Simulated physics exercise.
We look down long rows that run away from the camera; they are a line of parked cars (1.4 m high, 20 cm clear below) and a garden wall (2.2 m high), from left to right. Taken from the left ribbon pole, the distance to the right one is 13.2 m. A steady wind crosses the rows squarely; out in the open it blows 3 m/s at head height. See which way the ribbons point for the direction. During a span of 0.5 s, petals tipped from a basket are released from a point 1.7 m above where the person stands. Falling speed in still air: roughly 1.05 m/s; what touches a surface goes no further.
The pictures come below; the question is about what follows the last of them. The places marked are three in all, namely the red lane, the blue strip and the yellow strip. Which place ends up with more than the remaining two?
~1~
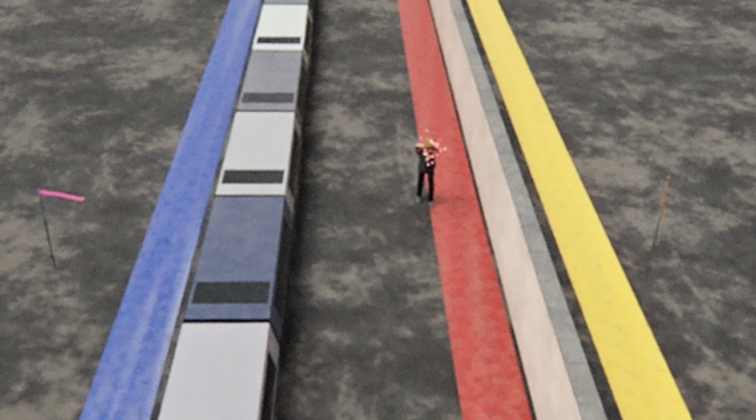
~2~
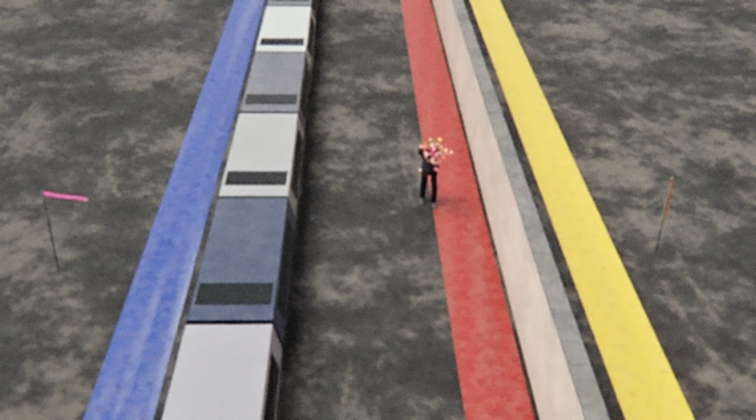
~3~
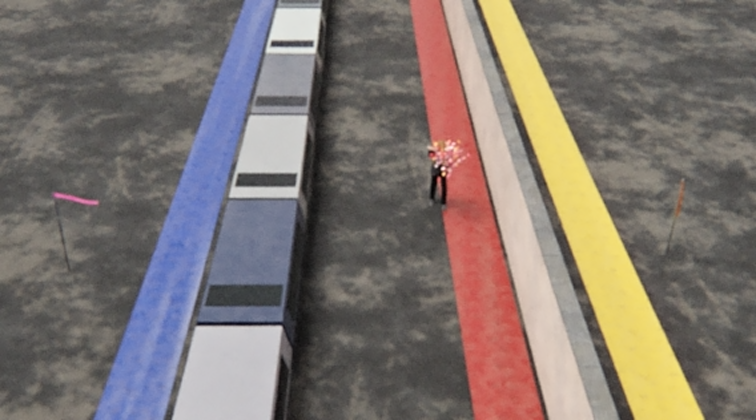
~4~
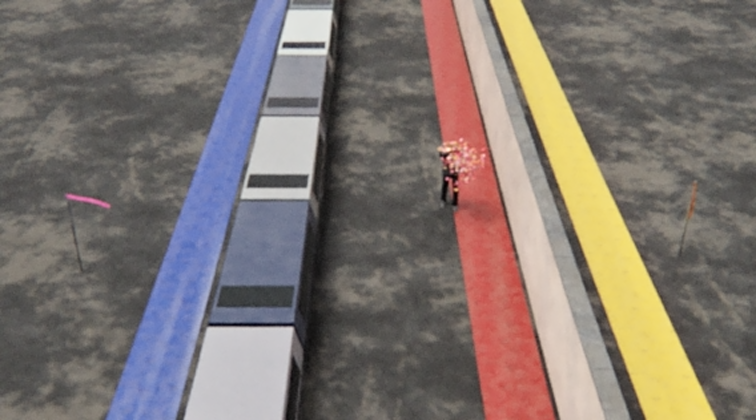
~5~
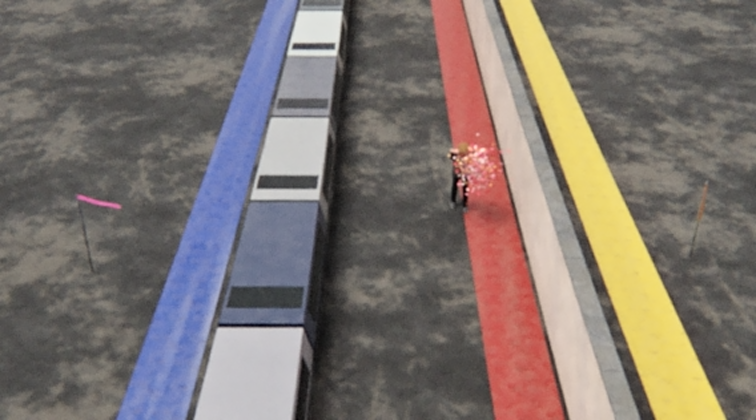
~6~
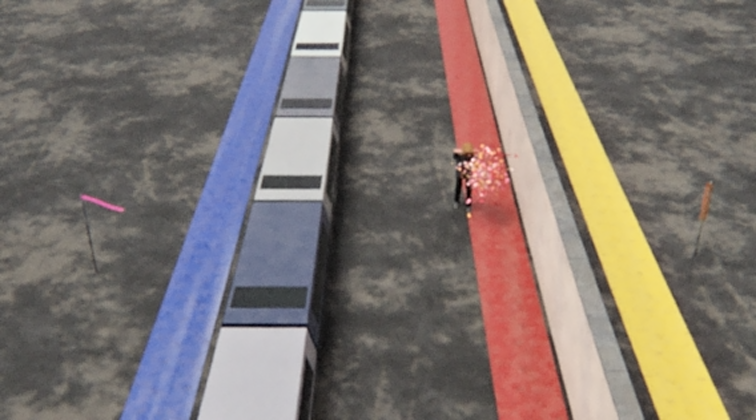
Most goes to the red one.
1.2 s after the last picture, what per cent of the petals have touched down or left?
My guess would be close to 60 percent.
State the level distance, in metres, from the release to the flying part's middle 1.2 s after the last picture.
That comes to around 0.5 m.
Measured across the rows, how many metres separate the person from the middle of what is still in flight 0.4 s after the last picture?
That distance is some 0.5 m.
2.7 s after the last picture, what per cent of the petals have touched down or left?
Roughly 100 per cent at that point.
Then, 0.4 s after the last picture, 2 % is no longer flying here, and 0 % lies on the yellow strip, 1 % on the red lane and 0 % on the blue strip; the middle of what still flies is 0.8 m above the low ground, near (486, 190).
Then, 1.2 s after the last picture, 62 % is no longer flying here, and 0 % lies on the yellow strip, 39 % on the red lane and 0 % on the blue strip; the middle of what still flies is 0.3 m above the low ground, near (479, 211).
Then, 2.7 s after the last picture, 99 % is no longer flying here, and 0 % lies on the yellow strip, 58 % on the red lane and 0 % on the blue strip.
Then, 7.2 s after the last picture, 100 % is no longer flying here, and 0 % lies on the yellow strip, 58 % on the red lane and 0 % on the blue strip.
Then, 44.2 s after the last picture, 100 % is no longer flying here, and 0 % lies on the yellow strip, 58 % on the red lane and 0 % on the blue strip.
